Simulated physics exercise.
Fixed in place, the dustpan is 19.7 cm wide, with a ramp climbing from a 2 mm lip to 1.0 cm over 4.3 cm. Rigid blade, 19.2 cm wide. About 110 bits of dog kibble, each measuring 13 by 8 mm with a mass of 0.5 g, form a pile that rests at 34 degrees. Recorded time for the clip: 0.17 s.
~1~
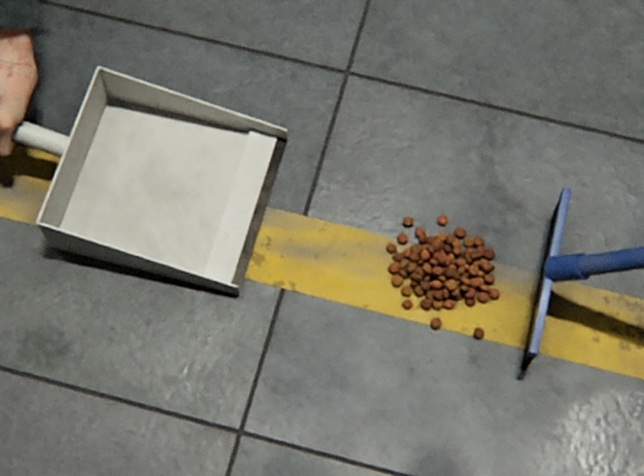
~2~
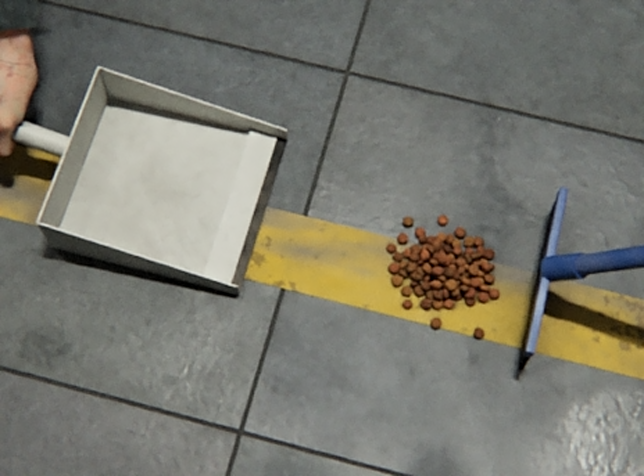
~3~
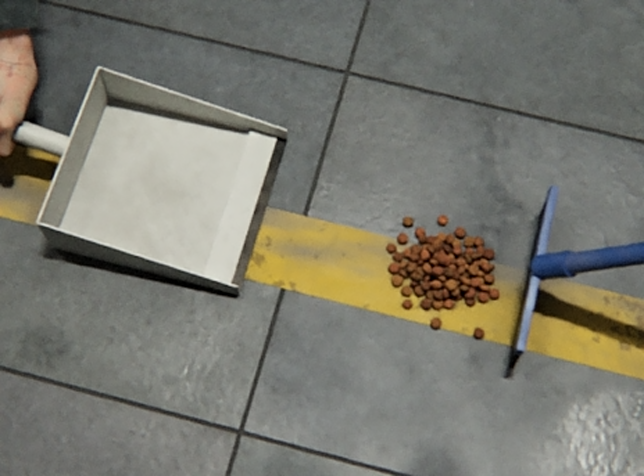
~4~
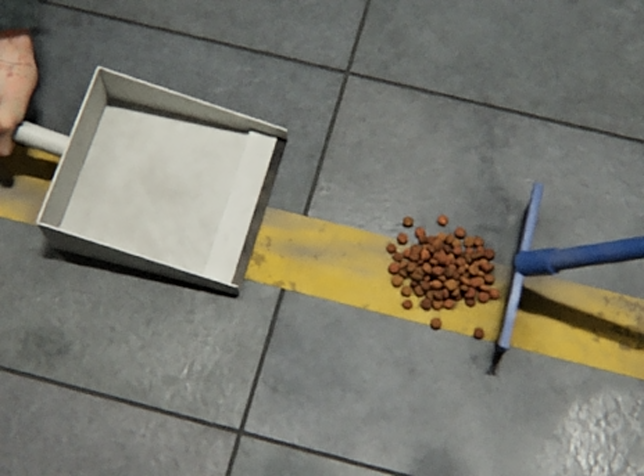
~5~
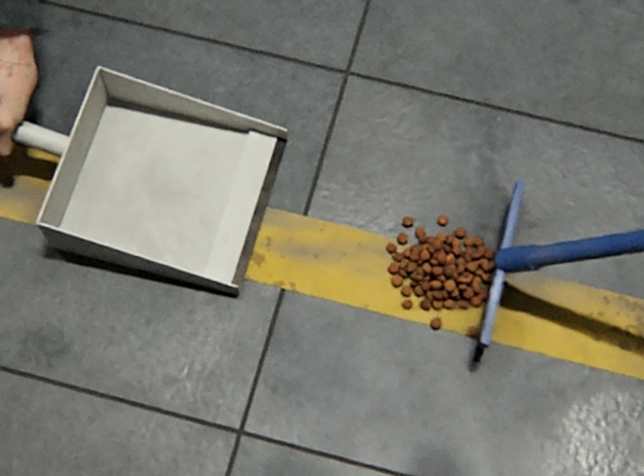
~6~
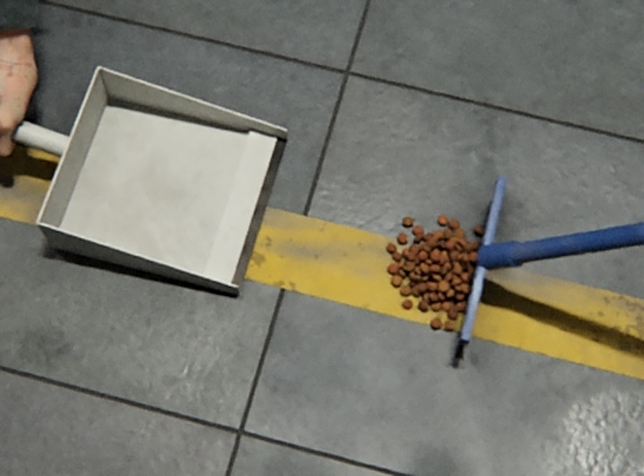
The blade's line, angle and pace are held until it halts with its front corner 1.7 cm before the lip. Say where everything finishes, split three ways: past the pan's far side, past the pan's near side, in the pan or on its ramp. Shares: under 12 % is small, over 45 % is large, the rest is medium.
Far side: A small share; near side: A small share; pan: A large share.
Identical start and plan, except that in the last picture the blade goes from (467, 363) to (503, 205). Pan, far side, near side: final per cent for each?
Pan 15, far 0, near 40.
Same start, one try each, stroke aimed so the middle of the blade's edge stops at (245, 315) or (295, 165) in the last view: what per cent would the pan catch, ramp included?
Roughly 25 per cent for the first try and 55 per cent for the second.
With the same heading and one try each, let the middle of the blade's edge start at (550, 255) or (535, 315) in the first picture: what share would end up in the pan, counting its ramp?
First try about 65 per cent, second about 55 per cent.
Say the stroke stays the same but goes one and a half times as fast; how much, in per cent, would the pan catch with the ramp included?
Then around 60 per cent.
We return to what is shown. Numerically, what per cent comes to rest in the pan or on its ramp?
Some 65 per cent.
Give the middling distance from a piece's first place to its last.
I'd say close to 24 cm.
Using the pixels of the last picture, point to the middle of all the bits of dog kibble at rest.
Est. centre at rest: (245, 224) px.
Then, 0.20 s after the last picture, middle of the blade 13 cm from the lip; 0 % over the lip, far side 0 %, near side 5 %.
Then, 0.33 s after the last picture, middle of the blade 6 cm from the lip; 0 % over the lip, far side 0 %, near side 5 %.
Then, 0.60 s after the last picture, middle of the blade 2 cm from the lip; 70 % over the lip, far side 0 %, near side 5 %.
In the end, far side 0 %, near side 5 %, pan 65 %, in front of the lip or behind the blade 25 %.
